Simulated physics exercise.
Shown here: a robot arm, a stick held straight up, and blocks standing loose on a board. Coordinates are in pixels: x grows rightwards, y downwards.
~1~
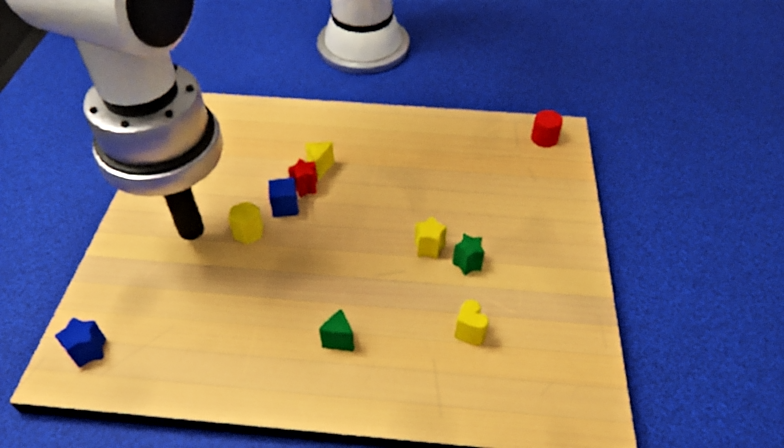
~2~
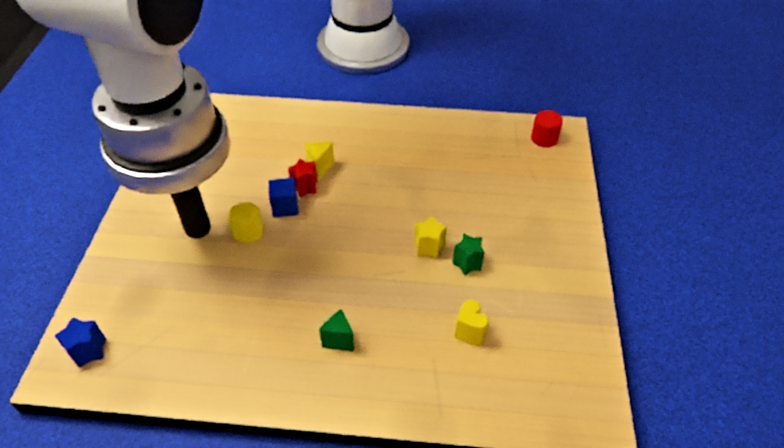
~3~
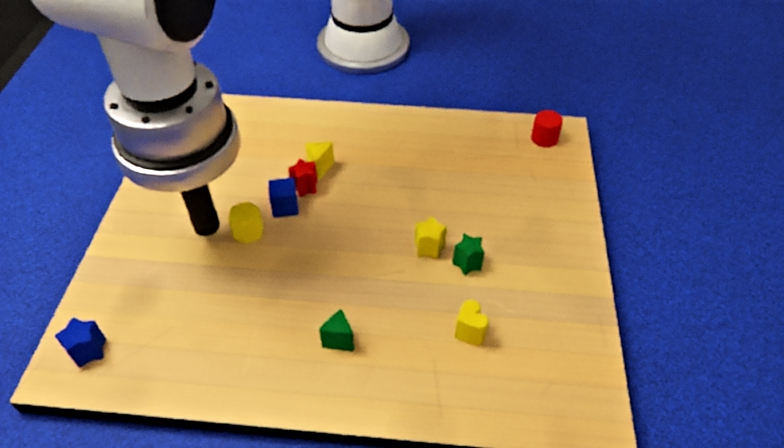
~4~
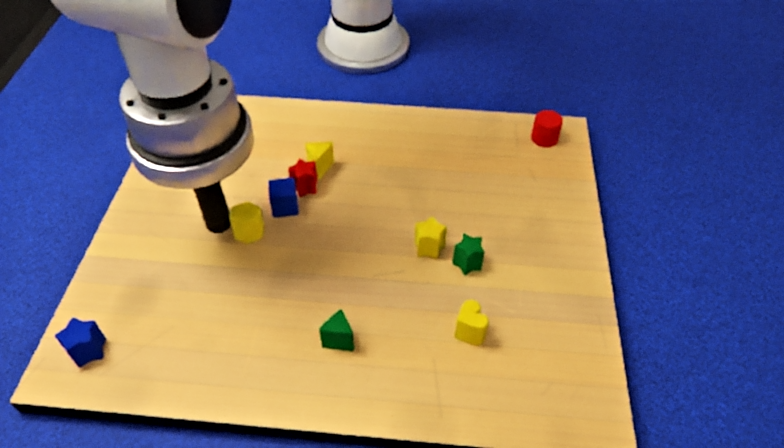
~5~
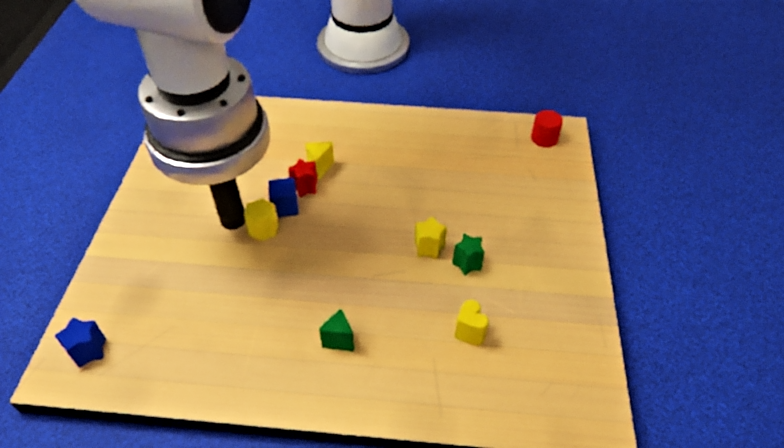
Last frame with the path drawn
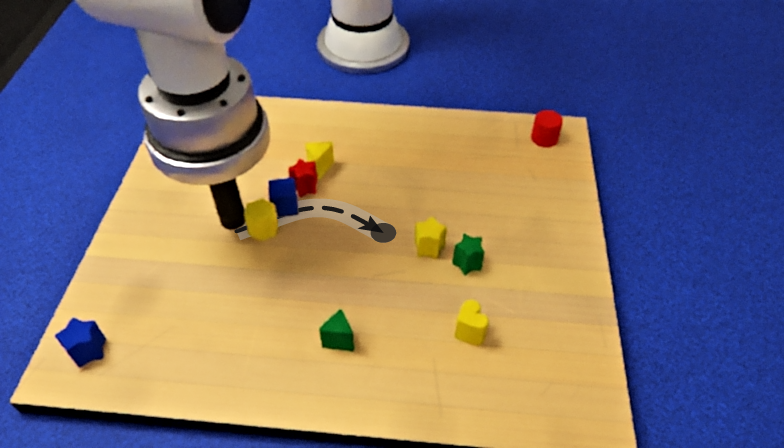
At the start, a robot arm holds a black stick upright at the left of a wooden board scattered with colourful blocks, just left of a yellow block. The stick slides slowly right until it reaches the yellow block, then pushes it slightly right, close to the blue block, while the other blocks stay still.
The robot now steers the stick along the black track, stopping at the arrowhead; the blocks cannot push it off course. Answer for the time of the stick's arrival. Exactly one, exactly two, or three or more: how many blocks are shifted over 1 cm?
Count: Three or more.
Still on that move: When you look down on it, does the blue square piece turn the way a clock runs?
The answer is no.
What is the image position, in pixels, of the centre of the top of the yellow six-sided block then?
Close to (305, 209).
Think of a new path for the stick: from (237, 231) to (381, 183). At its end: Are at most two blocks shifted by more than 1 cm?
No, that is not what happens.
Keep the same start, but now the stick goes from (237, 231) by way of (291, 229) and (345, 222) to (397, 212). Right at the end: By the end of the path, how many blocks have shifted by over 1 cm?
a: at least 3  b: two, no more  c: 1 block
Option b.
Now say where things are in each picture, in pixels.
Lower end of the stick (192, 231), tops of blocks, yellow six-sided block (243, 212), blue square piece (281, 187), red star-shaped block (303, 167), yellow triangular piece (318, 148), in the first picture.
Stick (198, 230), blocks as before, in the second picture.
Stick (207, 227), blocks as before, in the third picture.
Stick (219, 225), blocks as before, in the fourth picture.
Stick (234, 221), yellow six-sided block (259, 209), blue square piece (281, 187), red star-shaped block (303, 167), yellow triangular piece (318, 148), in the fifth picture.
The drawn path runs from (237, 231) by way of (288, 213) and (339, 211) to (383, 233).
What follows on the original path. One third of the way, stick (287, 203); yellow six-sided block (302, 209), turned 60° clockwise; blue square piece (305, 180), turned 40° anticlockwise; red star-shaped block (312, 162), turned 30° anticlockwise; yellow triangular piece (321, 145), turned 20° anticlockwise.
Two thirds of the way, stick (339, 201); yellow six-sided block (305, 209), turned 75° clockwise; blue square piece (333, 170), turned 75° anticlockwise; red star-shaped block (323, 154), turned 65° anticlockwise; yellow triangular piece (325, 138), turned 30° anticlockwise.
At the end, stick (383, 223); yellow six-sided block (305, 209), turned 75° clockwise; blue square piece (333, 170), turned 75° anticlockwise; red star-shaped block (323, 154), turned 65° anticlockwise; yellow triangular piece (325, 138), turned 30° anticlockwise.
